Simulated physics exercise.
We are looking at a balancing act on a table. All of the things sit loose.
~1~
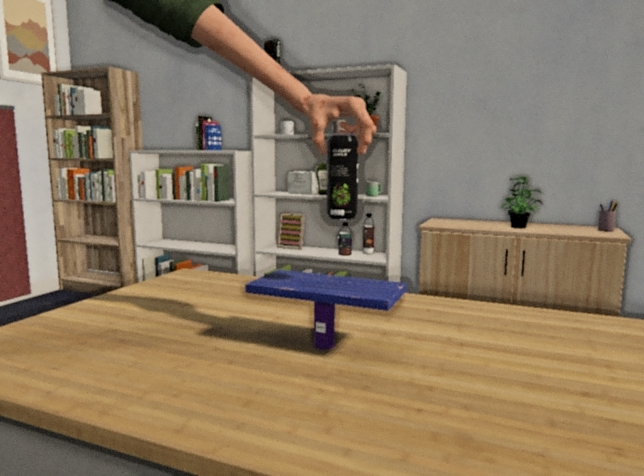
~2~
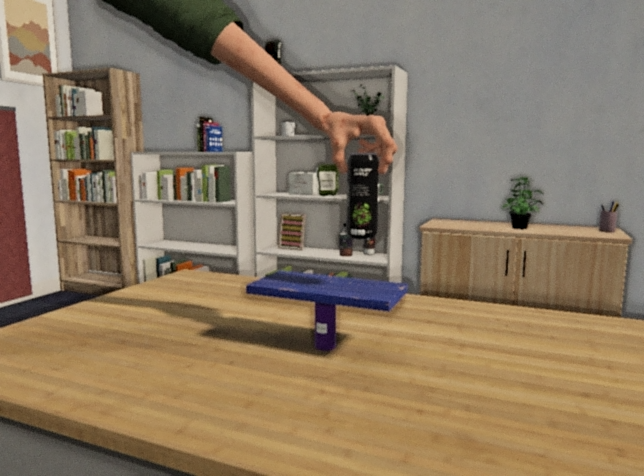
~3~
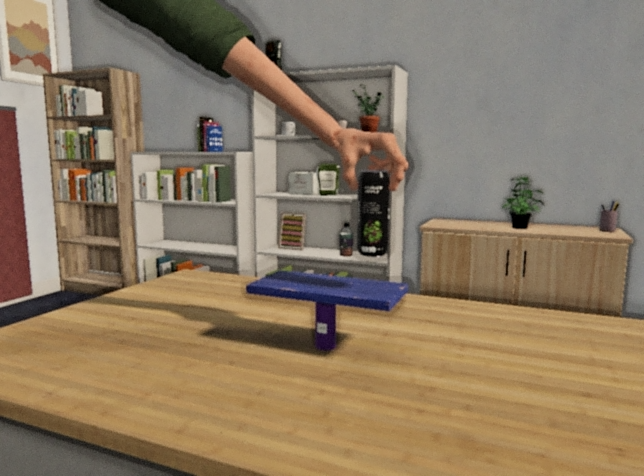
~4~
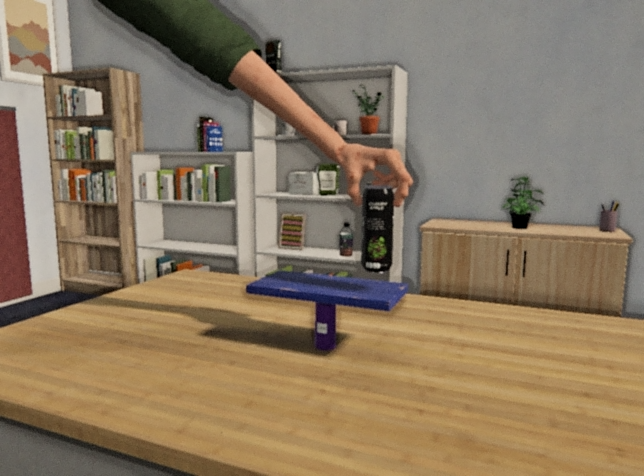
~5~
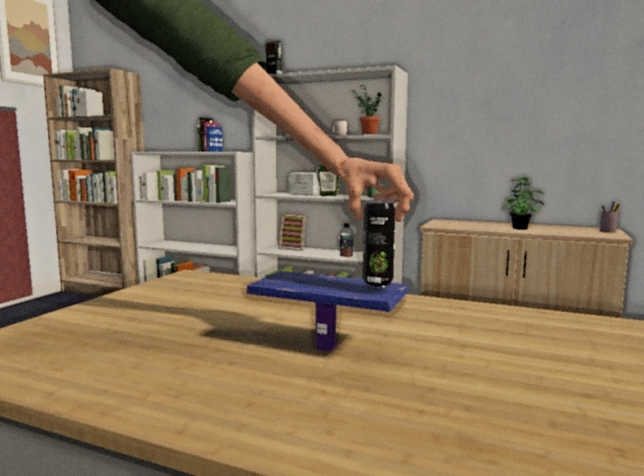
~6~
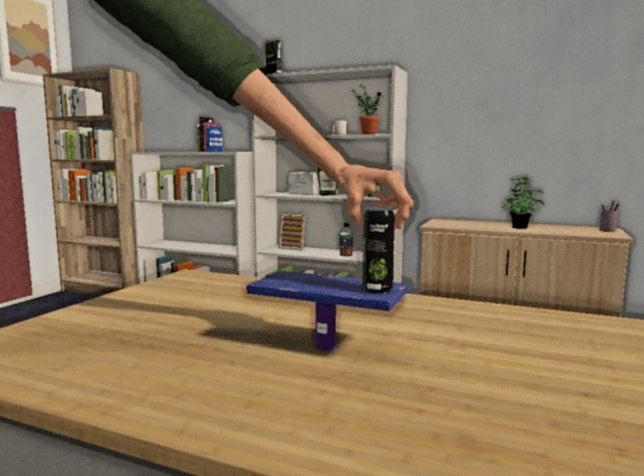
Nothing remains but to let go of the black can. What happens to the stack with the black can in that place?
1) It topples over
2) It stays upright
The answer is 1.
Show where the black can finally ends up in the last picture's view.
About (426, 350).
Then, 0.40 s on from there, black can now fallen; blue board turned 61° from how it was put.
Then, 0.80 s on from there, blue board now fallen; purple shaker on its side.
In the end, fallen, purple shaker, blue board and black can. At the end, from the last picture's camera, black can near (427, 350). The stack gives way.
